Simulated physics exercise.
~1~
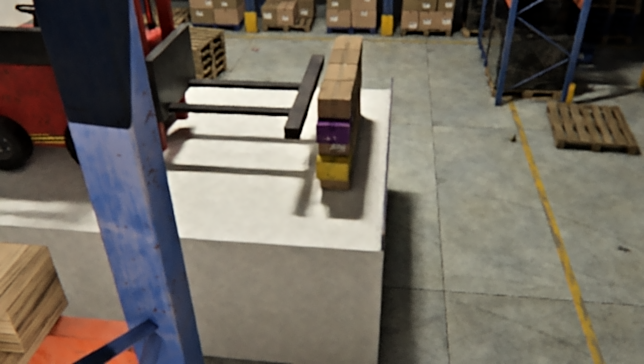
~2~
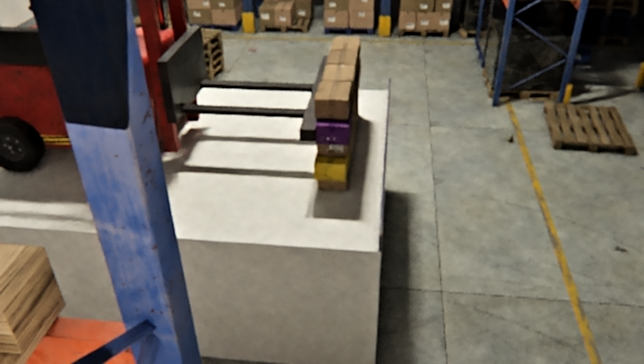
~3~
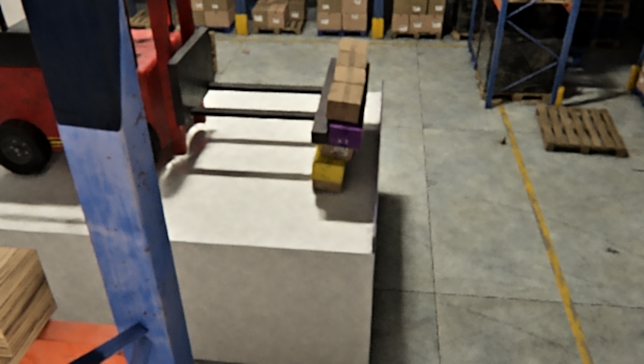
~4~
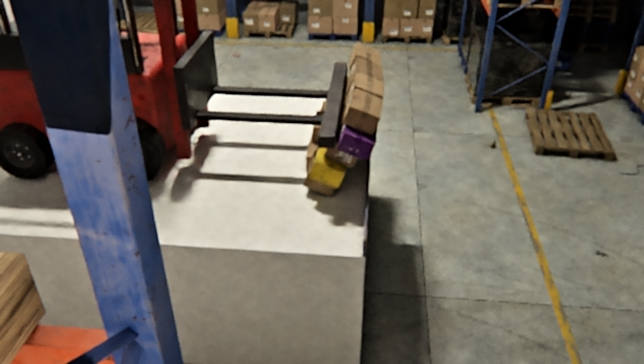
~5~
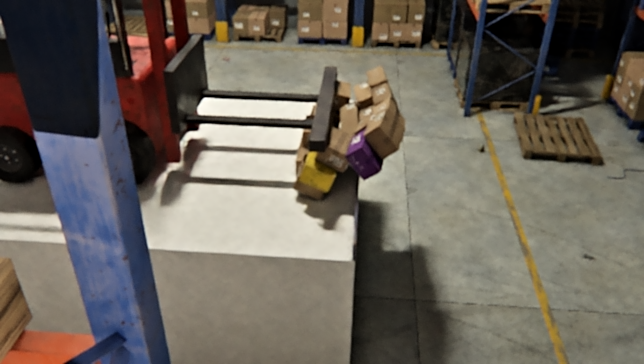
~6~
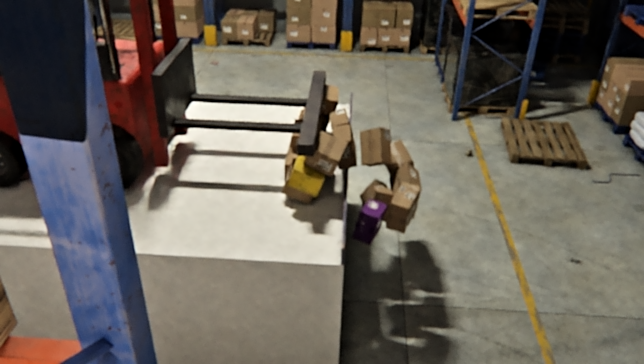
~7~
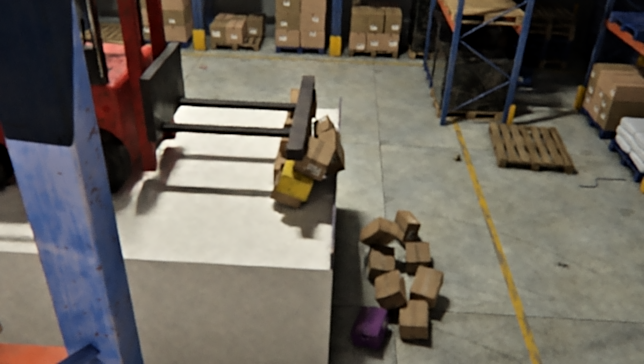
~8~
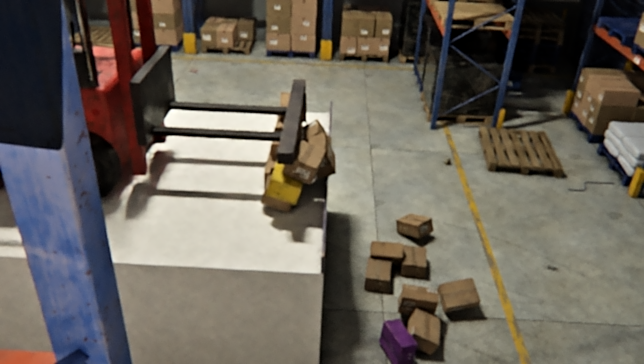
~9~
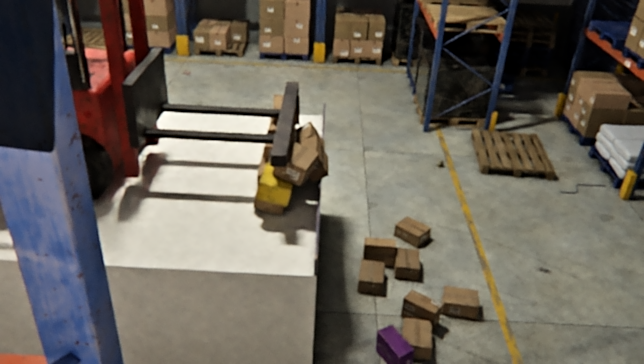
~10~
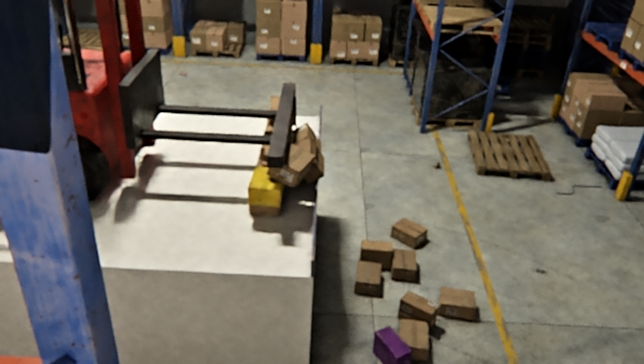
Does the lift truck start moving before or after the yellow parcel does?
The lift truck starts moving before the yellow parcel. The yellow parcel shifts and tilts only after the truck has driven its beam forward into the stack.
